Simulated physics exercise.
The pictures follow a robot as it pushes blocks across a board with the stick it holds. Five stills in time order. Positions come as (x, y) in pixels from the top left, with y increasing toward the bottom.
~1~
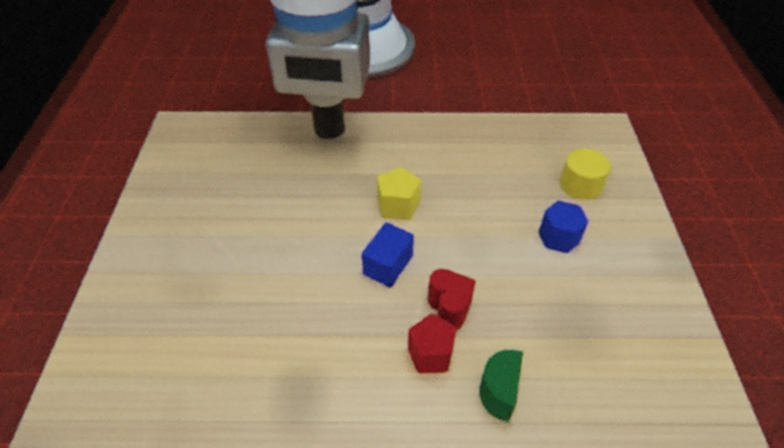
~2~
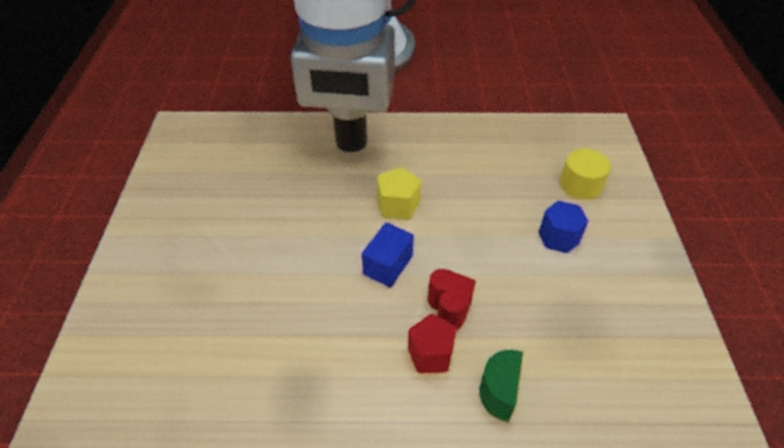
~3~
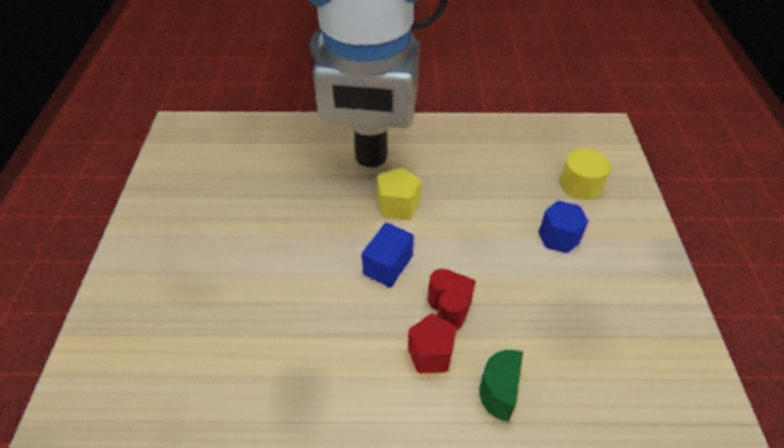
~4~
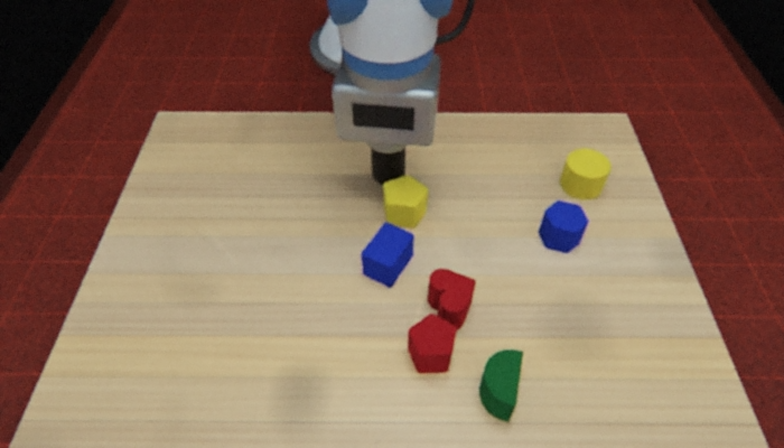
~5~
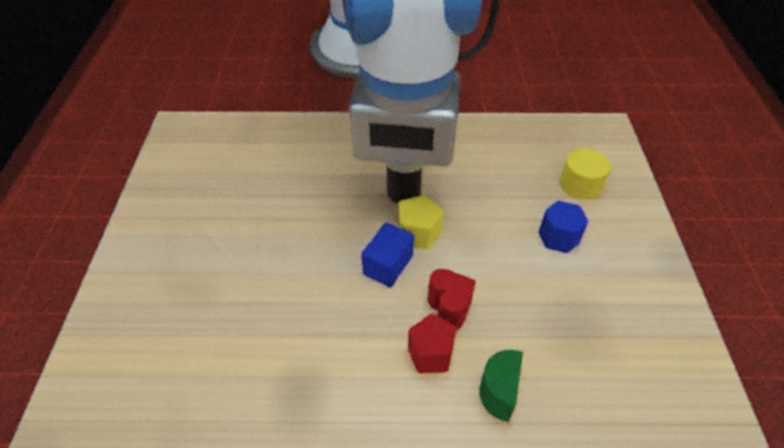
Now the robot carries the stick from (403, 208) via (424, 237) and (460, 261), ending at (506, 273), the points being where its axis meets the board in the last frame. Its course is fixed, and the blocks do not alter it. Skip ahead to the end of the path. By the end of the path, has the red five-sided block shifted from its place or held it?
Once the path ends, it is where it was.
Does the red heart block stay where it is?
My answer is no.
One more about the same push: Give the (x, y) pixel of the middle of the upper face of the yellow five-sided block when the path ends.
Its top centre lands on (494, 282).
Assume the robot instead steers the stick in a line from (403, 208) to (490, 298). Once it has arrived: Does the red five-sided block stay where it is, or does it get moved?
Shifted.
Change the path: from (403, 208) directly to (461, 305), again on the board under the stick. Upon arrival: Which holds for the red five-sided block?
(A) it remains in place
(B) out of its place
B: Out of its place.
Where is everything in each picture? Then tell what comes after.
In the first frame, tip of the stick (330, 129), middles of tops, blue oblong (388, 243), yellow five-sided block (398, 183), red five-sided block (433, 335), red heart block (453, 288).
In the second frame, stick (352, 142), nothing pushed.
In the third frame, stick (371, 157), nothing pushed.
In the fourth frame, stick (389, 174), yellow five-sided block (405, 191).
In the fifth frame, stick (404, 192), blue oblong (388, 243), yellow five-sided block (420, 211), red five-sided block (433, 335), red heart block (453, 288).
On the path given first. One third of the way, stick (426, 222); blue oblong (388, 249), turned 20° clockwise; yellow five-sided block (444, 244).
Two thirds of the way, stick (463, 246); blue oblong (388, 249), turned 20° clockwise; yellow five-sided block (477, 273), turned 20° clockwise; red heart block (456, 302).
At the end, stick (510, 258); blue oblong (388, 249), turned 20° clockwise; yellow five-sided block (494, 282), turned 40° clockwise; red five-sided block unmoved; red heart block (456, 302).
